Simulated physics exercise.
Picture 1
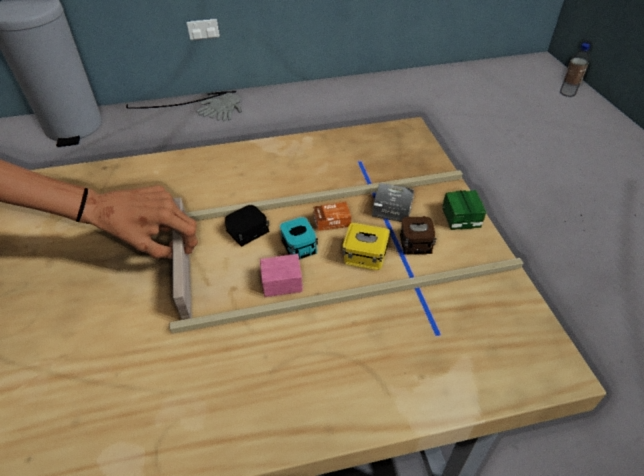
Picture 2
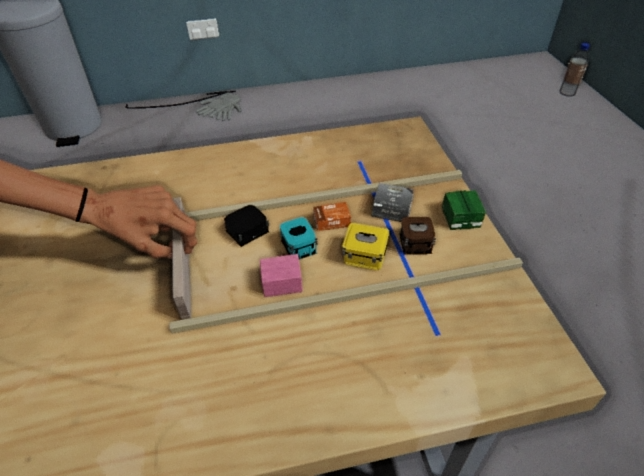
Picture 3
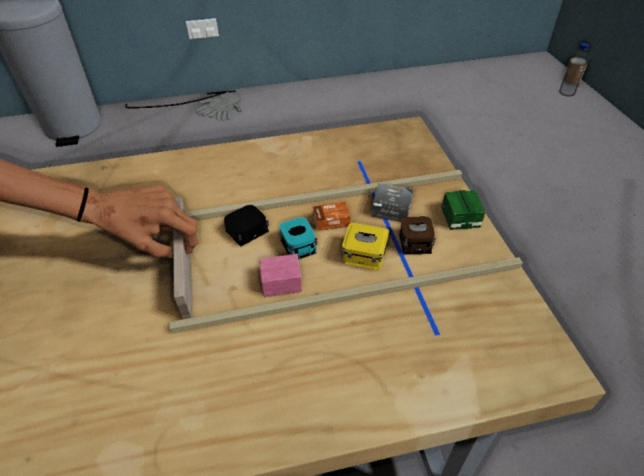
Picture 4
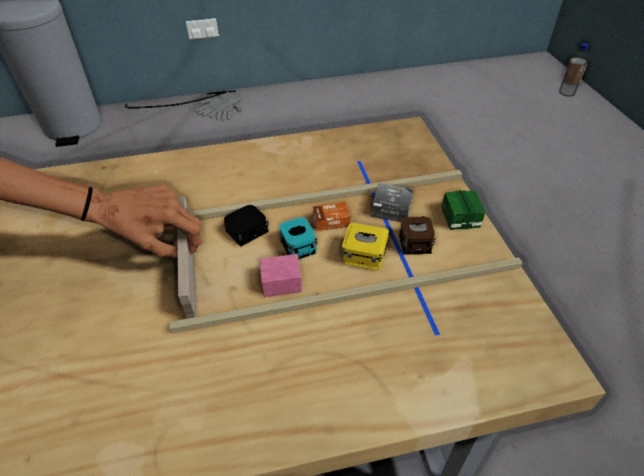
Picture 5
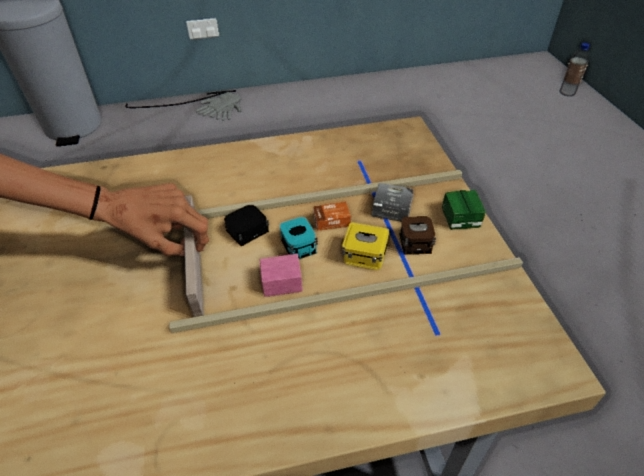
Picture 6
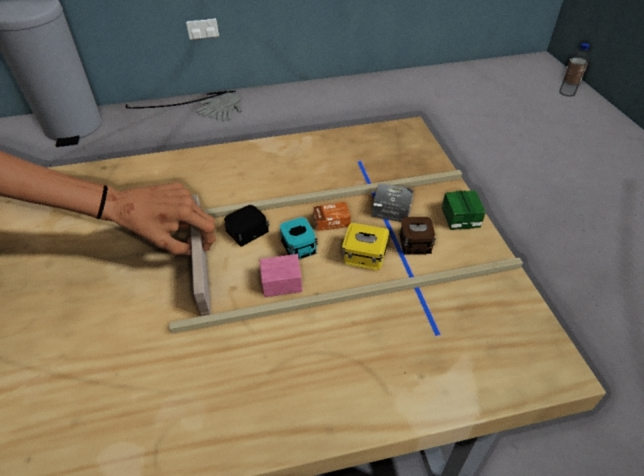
A hand slowly slid an upright board a short way to the right between two rails on a wooden table, while the colourful little boxes in front of it stayed still around a blue line.
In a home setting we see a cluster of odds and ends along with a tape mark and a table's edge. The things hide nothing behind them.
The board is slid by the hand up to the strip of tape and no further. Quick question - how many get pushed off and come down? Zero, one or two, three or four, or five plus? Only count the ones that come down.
Missing from the table at the end: One or two.
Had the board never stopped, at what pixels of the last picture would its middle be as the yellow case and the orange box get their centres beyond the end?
Around (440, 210) first and around (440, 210) second.
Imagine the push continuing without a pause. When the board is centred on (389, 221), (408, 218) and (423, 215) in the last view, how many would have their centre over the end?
Going through the three places, I get 1, 2 and 3.
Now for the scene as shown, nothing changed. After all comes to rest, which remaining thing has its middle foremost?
It is the grey box.
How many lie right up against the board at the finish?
The count is 3.
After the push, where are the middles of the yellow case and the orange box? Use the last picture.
Yellow case at (447, 225), orange box at (431, 201).
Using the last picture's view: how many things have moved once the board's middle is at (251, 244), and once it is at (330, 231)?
Up to then 1, and up to the other point 7.
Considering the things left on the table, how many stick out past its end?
It's 1.
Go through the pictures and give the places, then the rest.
Green box (463, 210); brown case (417, 236); grey box (393, 203); board (182, 256); tape (392, 233), in the first picture.
Brown case (417, 235); pink block (281, 275), in the second picture.
Grey box (393, 203); turquoise case (298, 239), in the third picture.
Green box (463, 210); orange box (332, 216), in the fourth picture.
Brown case (417, 235); yellow case (366, 246), in the fifth picture.
Green box (463, 210); brown case (417, 235); grey box (393, 203); board (199, 252); tape (392, 233), in the sixth picture.
Soon after, none off yet; green box at rest near (463, 210); brown case at rest near (417, 235); grey box at rest near (393, 203).
After that, none off yet; green box at rest near (463, 210); brown case moving near (425, 233); grey box displaced a little near (411, 198).
In the end, the number that fall off is one or two; gone, green box.
